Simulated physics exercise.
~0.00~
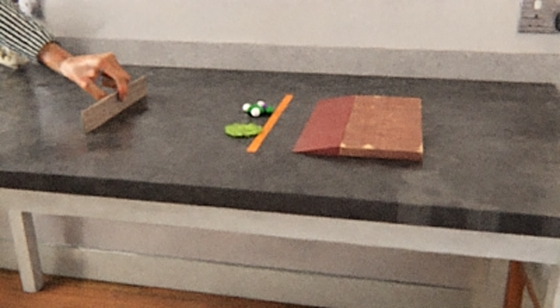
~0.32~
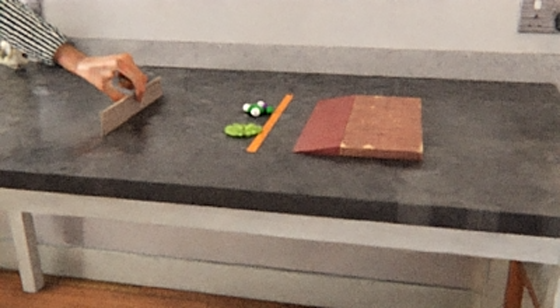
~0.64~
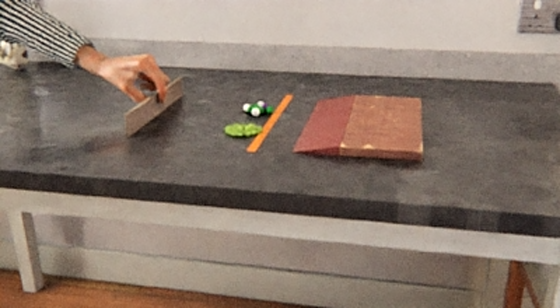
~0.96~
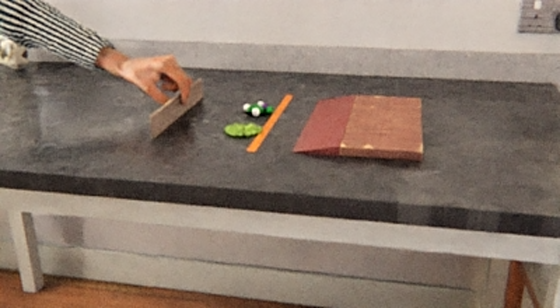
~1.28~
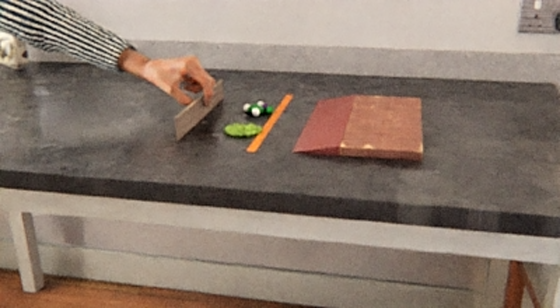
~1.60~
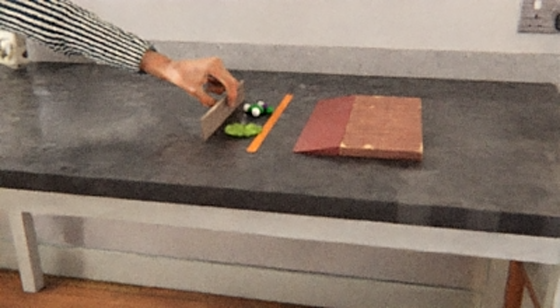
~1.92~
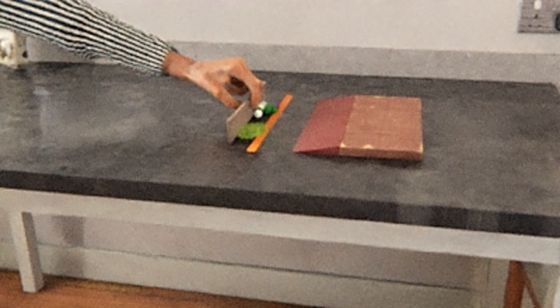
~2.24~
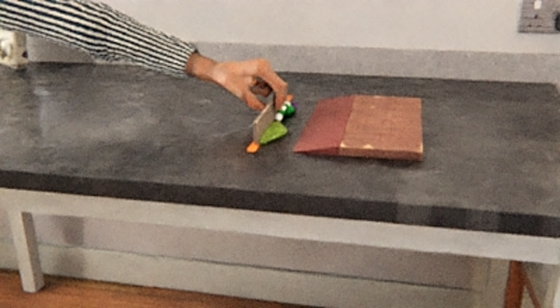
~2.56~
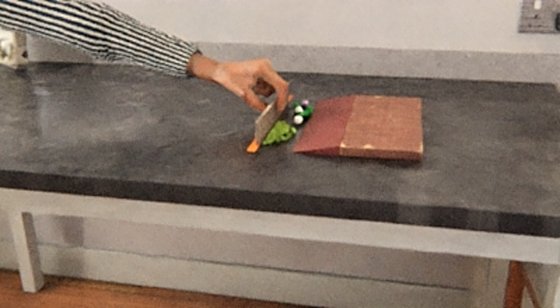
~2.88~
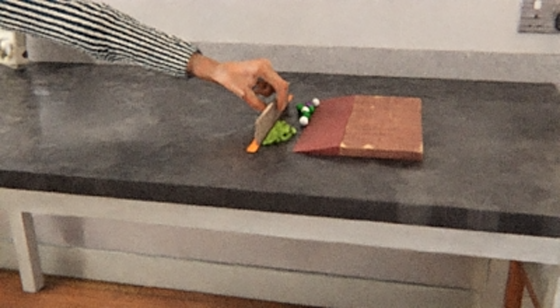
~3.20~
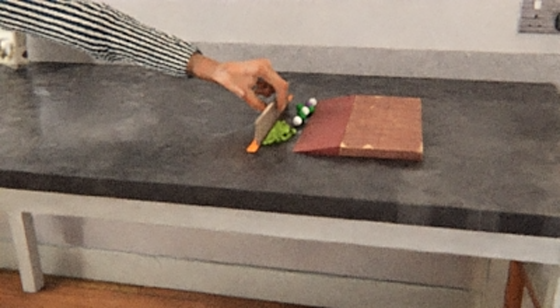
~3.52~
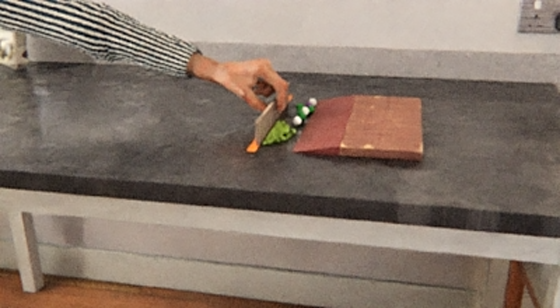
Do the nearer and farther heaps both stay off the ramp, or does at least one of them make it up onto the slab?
Both heaps stay off the ramp. The nearer one rests just ahead of the strip of wood, and the farther one spreads a little further but also comes to rest short of the slope.
